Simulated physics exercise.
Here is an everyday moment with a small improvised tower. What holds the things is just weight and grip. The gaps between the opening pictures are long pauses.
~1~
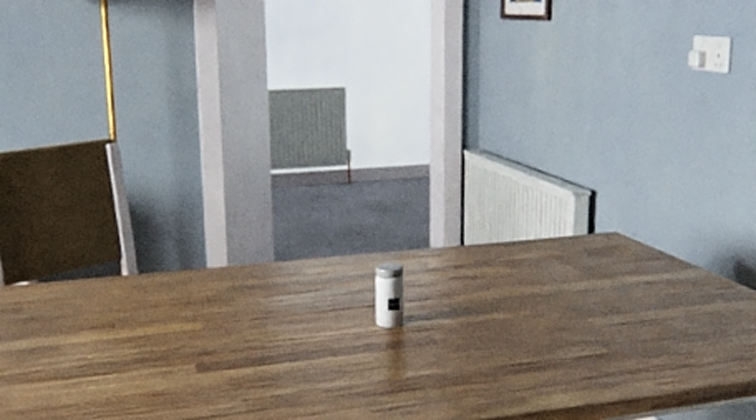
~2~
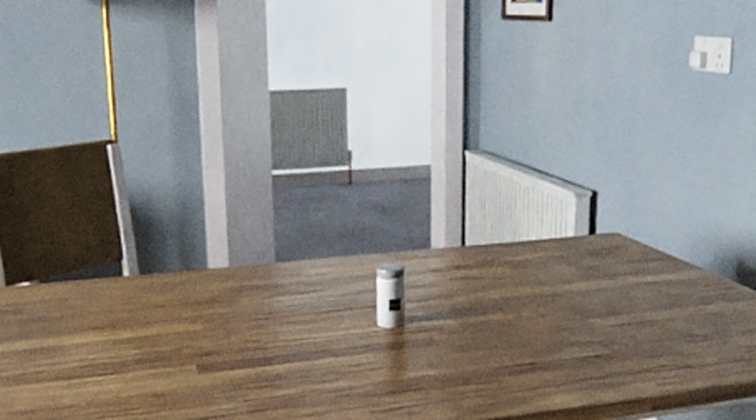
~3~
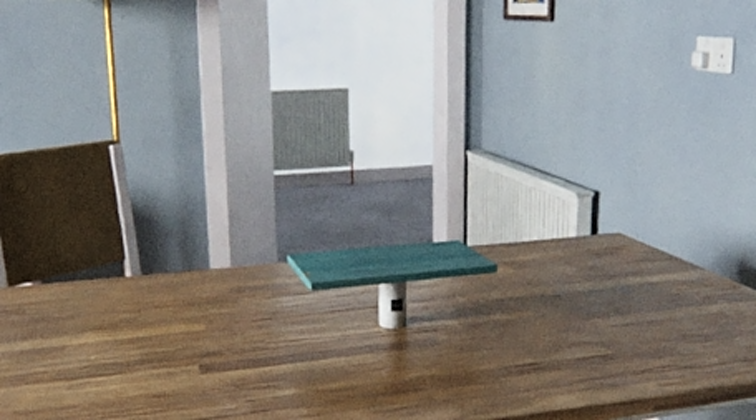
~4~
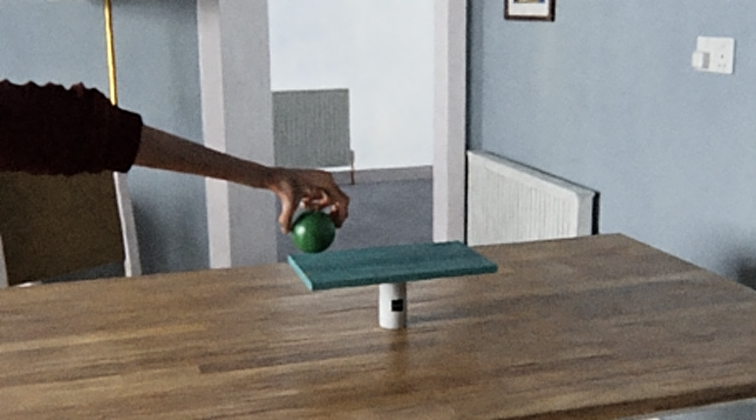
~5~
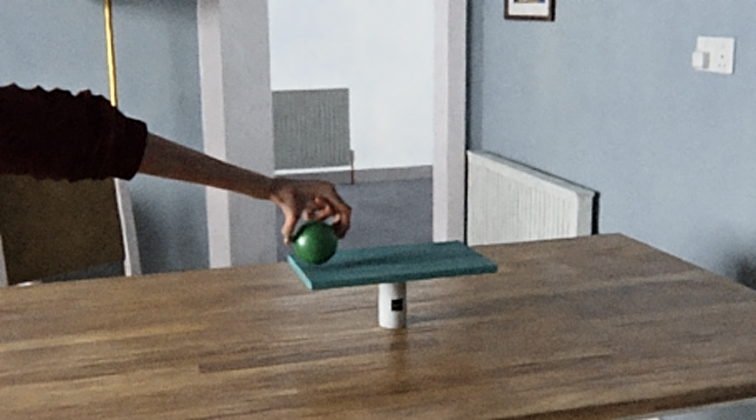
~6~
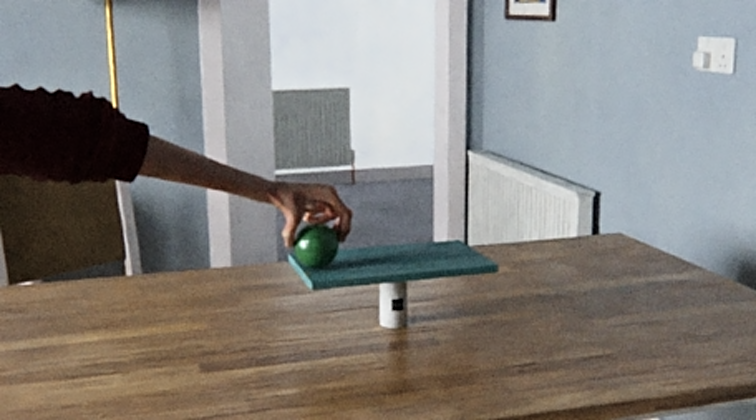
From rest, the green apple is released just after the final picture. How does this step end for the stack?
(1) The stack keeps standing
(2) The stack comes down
Option 2: The stack comes down.
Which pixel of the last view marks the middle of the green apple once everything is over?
Around (277, 317).
Then, 0.30 s past the last view, green apple now fallen; turquoise board rocked 19° from its first pose.
Then, 0.50 s past the last view, turquoise board rocked 46° from its first pose.
Then, 0.60 s past the last view, turquoise board rocked 42° from its first pose.
Then, 0.90 s past the last view, turquoise board rocked 35° from its first pose.
Finally, fallen, green apple; moved from the start, turquoise board; white shaker still in place. Final places as the last picture's camera would see them, green apple near (276, 317). The stack comes apart.
